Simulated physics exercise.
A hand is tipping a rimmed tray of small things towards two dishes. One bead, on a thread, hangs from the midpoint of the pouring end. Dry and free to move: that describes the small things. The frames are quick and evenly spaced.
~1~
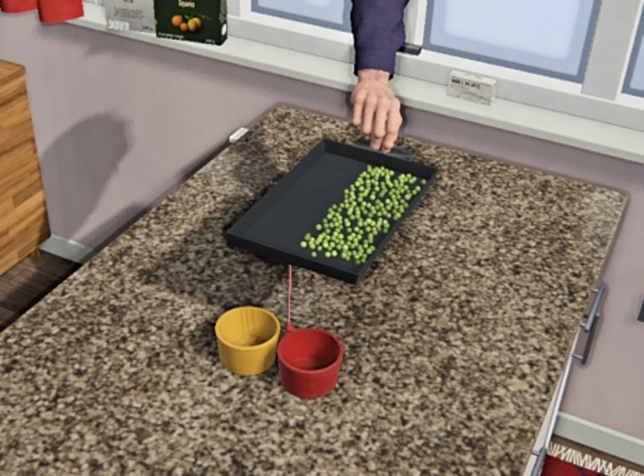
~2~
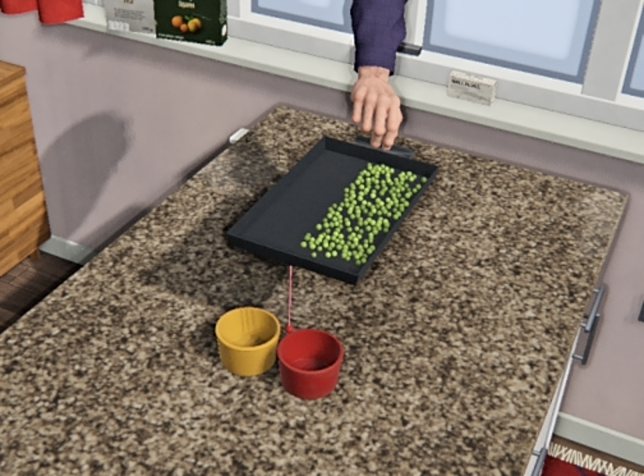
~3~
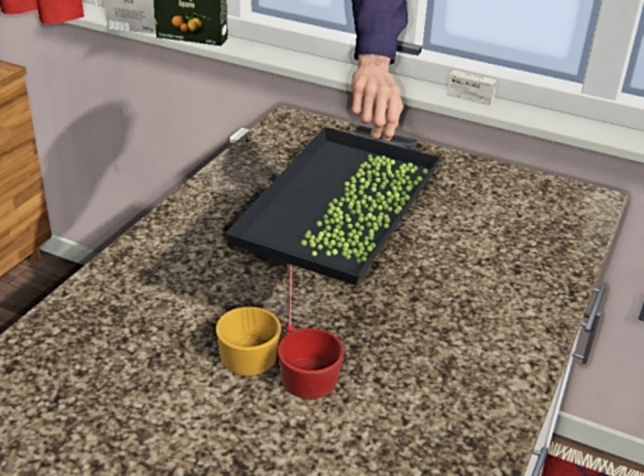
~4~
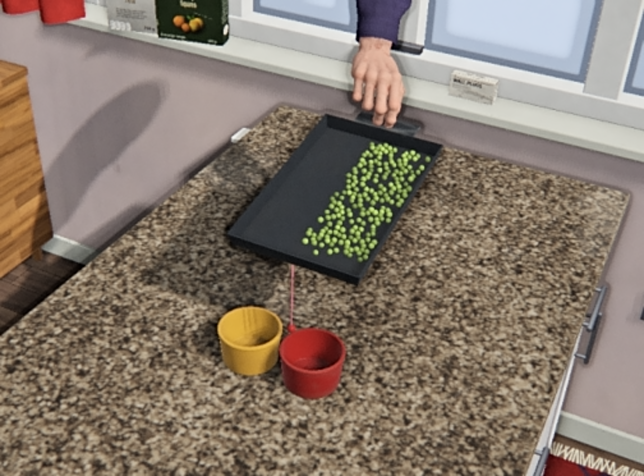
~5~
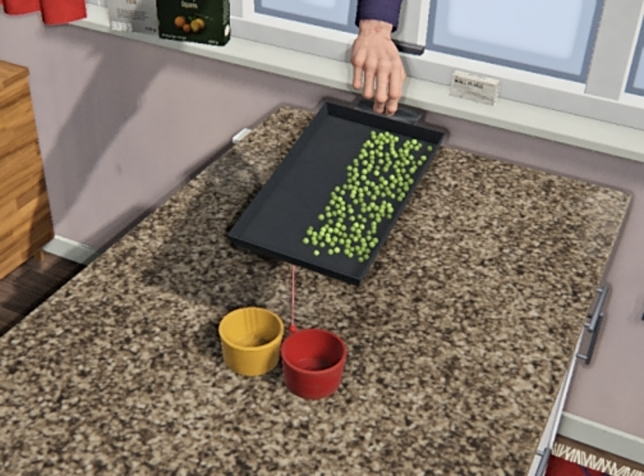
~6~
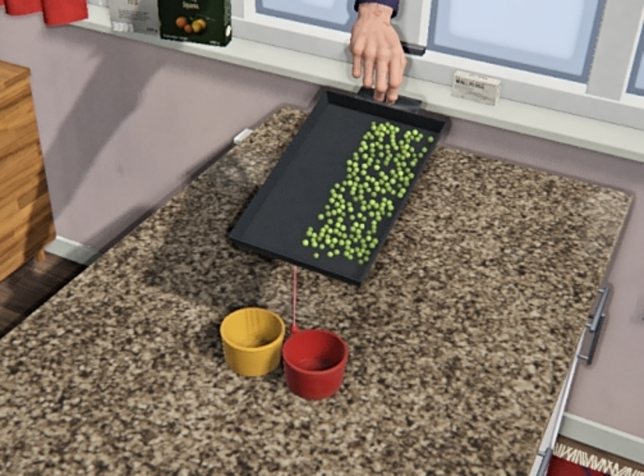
A hand grips the far end of a dark rimmed tray of green peas on a speckled countertop, above a yellow dish and a red dish. The hand then gradually raises that end, steepening the tray towards the dishes, while the peas stay spread along its right side with little visible shift.
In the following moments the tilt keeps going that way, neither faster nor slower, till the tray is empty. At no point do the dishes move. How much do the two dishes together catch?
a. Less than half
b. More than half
(a) Less than half.
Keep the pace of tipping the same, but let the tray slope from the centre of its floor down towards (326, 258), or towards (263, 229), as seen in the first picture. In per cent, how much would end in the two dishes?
Shares, approx.: 20 %, then 70 %.
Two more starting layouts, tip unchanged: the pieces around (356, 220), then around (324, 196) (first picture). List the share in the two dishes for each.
You'd get near 10 percent first and near 20 percent after that.
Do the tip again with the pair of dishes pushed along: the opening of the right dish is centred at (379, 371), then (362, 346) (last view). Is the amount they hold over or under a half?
Well, the minor share the first time and the minor share the second time.
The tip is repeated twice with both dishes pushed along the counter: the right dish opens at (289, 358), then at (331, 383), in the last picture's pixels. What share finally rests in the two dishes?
First position: Some 40 %; second position: Some 90 %.
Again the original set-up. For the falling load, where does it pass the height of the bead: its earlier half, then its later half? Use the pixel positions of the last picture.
At about (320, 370), then at (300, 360).
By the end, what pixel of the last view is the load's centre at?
Centre at rest: Close to (300, 417).
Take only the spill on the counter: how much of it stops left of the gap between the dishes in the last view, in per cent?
Share on the left: Near 40 %.
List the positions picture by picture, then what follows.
In the first picture, corners of the pouring end near (231, 231) and (356, 271), level; middle of the load near (365, 212), dried peas; left dish near (232, 357); right dish near (295, 381); bead on its thread near (289, 328).
In the second picture, corners of the pouring end near (231, 232) and (356, 272), level; middle of the load near (365, 211).
In the third picture, corners of the pouring end near (231, 232) and (356, 272), tipped barely, level across its low end; middle of the load near (366, 206).
In the fourth picture, corners of the pouring end near (232, 232) and (357, 274), tipped a little, level across its low end; middle of the load near (368, 199).
In the fifth picture, corners of the pouring end near (233, 234) and (358, 275), tipped a little, level across its low end; middle of the load near (368, 194).
In the sixth picture, corners of the pouring end near (234, 235) and (359, 277), tipped clearly, level across its low end; middle of the load near (369, 190), near a quarter on the move; left dish near (237, 358); right dish near (300, 382).
Shortly afterwards, tray tipped steeply; the bulk on the tray; only a few outside both; near a quarter in the air.
Next, tray tipped past a quarter turn; near half on the tray; only a few in the right dish; near a quarter outside both; near a quarter in the air.
Some moments later, tray tipped past a quarter turn; a little in the right dish; only a few in the left dish; the bulk outside both.
In the end, tray tipped past a quarter turn; a little in the right dish; only a few in the left dish; the bulk outside both.
